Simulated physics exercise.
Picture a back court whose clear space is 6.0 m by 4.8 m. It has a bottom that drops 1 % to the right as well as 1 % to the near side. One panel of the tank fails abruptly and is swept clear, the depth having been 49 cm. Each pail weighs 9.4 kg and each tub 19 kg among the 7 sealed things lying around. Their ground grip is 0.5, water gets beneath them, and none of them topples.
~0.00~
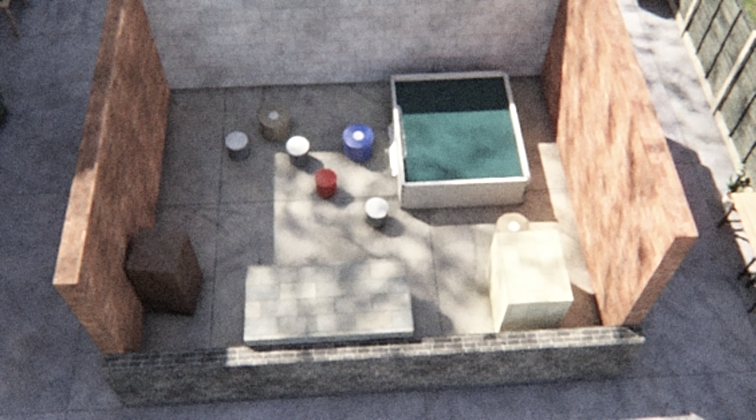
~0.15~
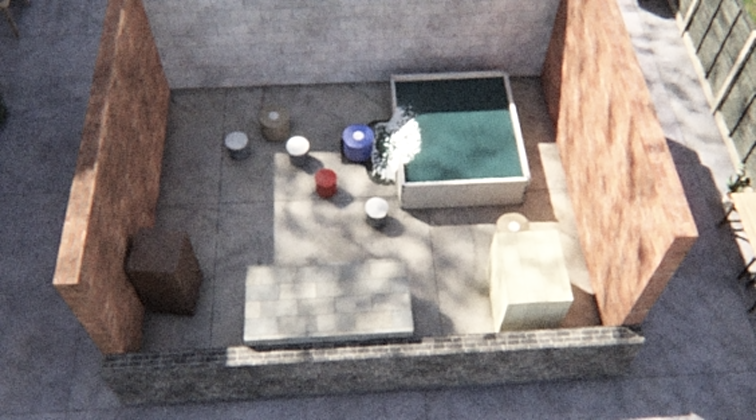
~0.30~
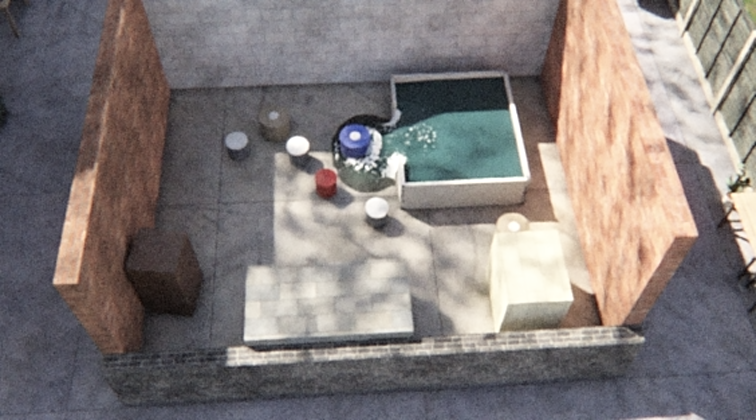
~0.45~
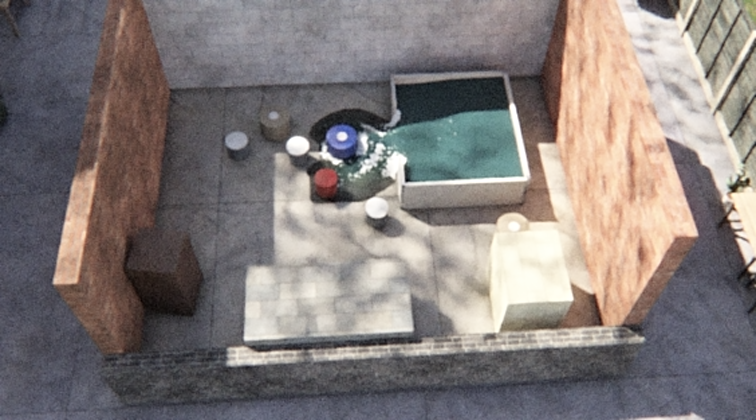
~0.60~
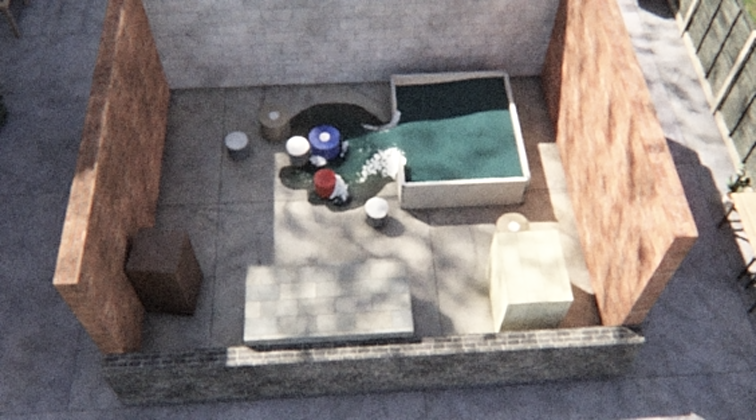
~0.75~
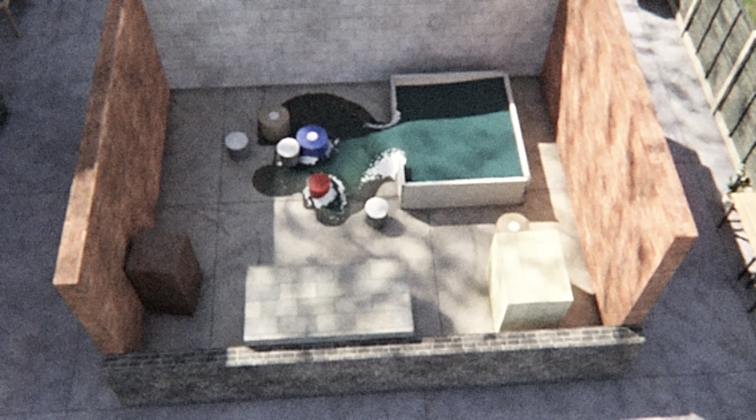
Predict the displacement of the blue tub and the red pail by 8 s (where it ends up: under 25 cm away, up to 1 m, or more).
Blue tub winds up a long way off; red pail winds up a long way off.
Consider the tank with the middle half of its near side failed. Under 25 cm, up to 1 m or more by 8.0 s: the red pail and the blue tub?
In that case the red pail does not really move while the blue tub does not really move.
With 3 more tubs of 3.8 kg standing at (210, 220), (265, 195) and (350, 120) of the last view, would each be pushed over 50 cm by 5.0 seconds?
Result, in listed order: Exceeded / exceeded / exceeded.
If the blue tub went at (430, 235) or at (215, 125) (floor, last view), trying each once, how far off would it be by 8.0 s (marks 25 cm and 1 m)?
Spot one - it barely budges; spot two - it creeps some distance.
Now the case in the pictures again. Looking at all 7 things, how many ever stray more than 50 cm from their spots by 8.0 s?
5.
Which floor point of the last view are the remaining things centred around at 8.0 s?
(338, 226).
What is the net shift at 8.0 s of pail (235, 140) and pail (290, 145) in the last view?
Respectively: 200 cm / 200 cm.
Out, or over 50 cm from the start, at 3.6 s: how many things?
The number by then is 5.
After 1.6 s the blue tub is near (256, 141), 1.5 m from its start, aground; the red pail is near (271, 220), 1.0 m from its start, aground; 0 afloat.
After 3.6 s the blue tub is near (206, 169), 2.3 m from its start, afloat; the red pail is near (246, 254), 1.6 m from its start, aground; 4 afloat.
After 5.6 s the blue tub is near (205, 202), 2.4 m from its start, aground; the red pail is near (326, 266), 1.5 m from its start, afloat; 1 afloat.
After 8.0 s the blue tub is near (204, 213), 2.5 m from its start, aground; the red pail is near (433, 248), 1.9 m from its start, aground; 0 afloat.
